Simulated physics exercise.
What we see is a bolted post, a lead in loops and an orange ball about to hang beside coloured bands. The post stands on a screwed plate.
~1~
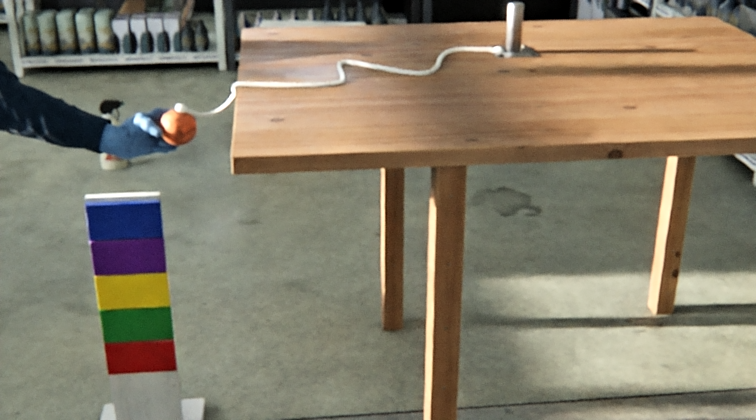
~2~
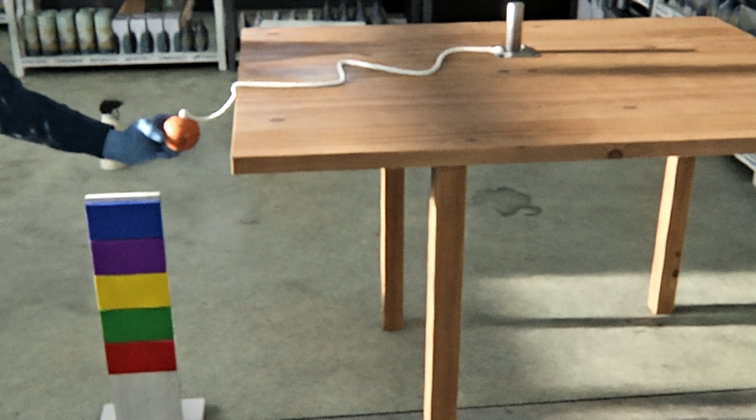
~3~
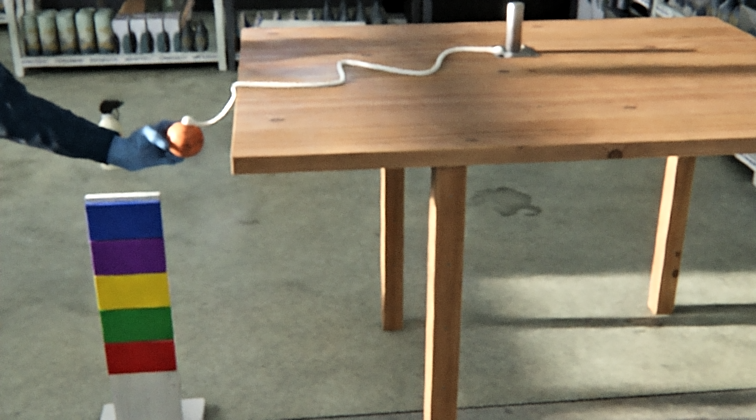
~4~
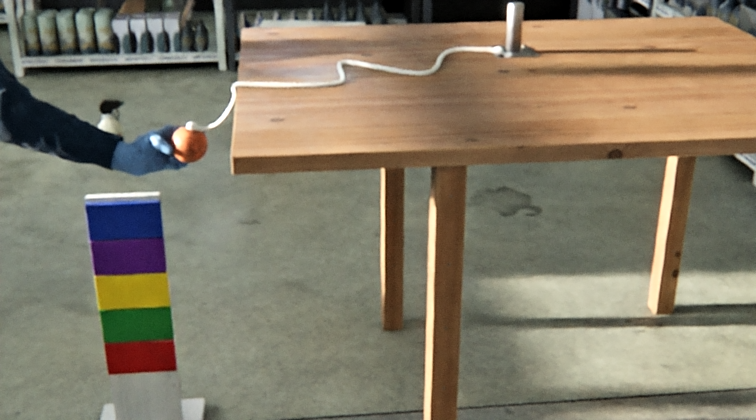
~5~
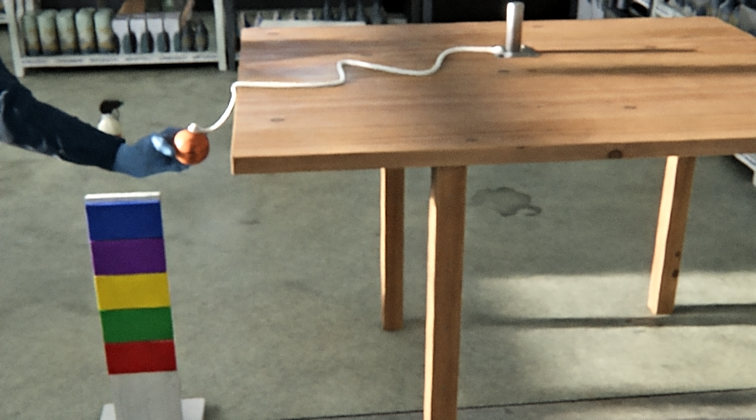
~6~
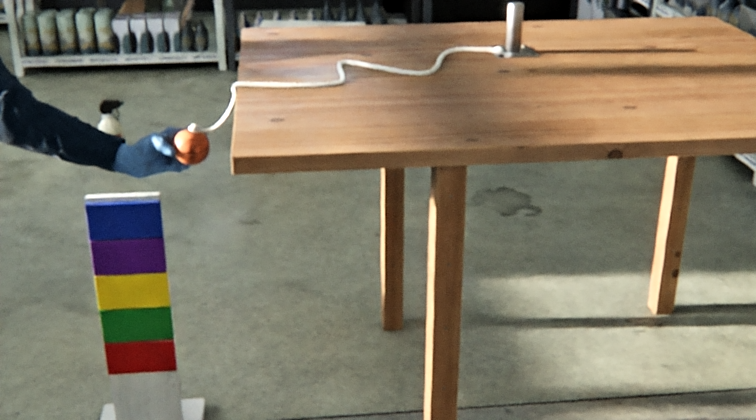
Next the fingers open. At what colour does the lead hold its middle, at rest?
Its centre hangs level with the yellow band.
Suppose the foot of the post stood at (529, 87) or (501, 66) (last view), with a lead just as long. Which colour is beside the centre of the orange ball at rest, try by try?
It would be green; green.
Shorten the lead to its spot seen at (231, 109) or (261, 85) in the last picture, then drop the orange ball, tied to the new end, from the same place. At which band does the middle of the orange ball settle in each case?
Taking them in turn: Purple; blue.
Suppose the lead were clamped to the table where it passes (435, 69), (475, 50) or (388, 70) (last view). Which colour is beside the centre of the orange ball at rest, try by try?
In that order: Purple; yellow; purple.
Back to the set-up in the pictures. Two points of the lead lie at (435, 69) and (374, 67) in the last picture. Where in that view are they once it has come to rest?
At (390, 63), then (317, 71).
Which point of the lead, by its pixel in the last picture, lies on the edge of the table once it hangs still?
At (343, 76), roughly.
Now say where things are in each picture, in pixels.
Orange ball (179, 127); blue (124, 222); purple (129, 258); yellow (133, 292); green (137, 326); red (141, 358), in the first frame.
Orange ball (181, 133); lead through (461, 50) (435, 69) (364, 65) (343, 79) (265, 85), in the second frame.
Orange ball (185, 140), in the third frame.
Orange ball (189, 145); lead through (461, 50) (435, 69) (364, 65) (343, 79) (265, 85), in the fourth frame.
Orange ball (191, 147), in the fifth frame.
Orange ball (191, 147); lead through (461, 50) (435, 69) (364, 65) (343, 79) (265, 85), in the sixth frame.
A little later, ball near (259, 277); level with yellow.
Next, ball near (230, 280); level with yellow.
When it is over, ball near (245, 282); level with yellow. Its middle rests at the yellow band.
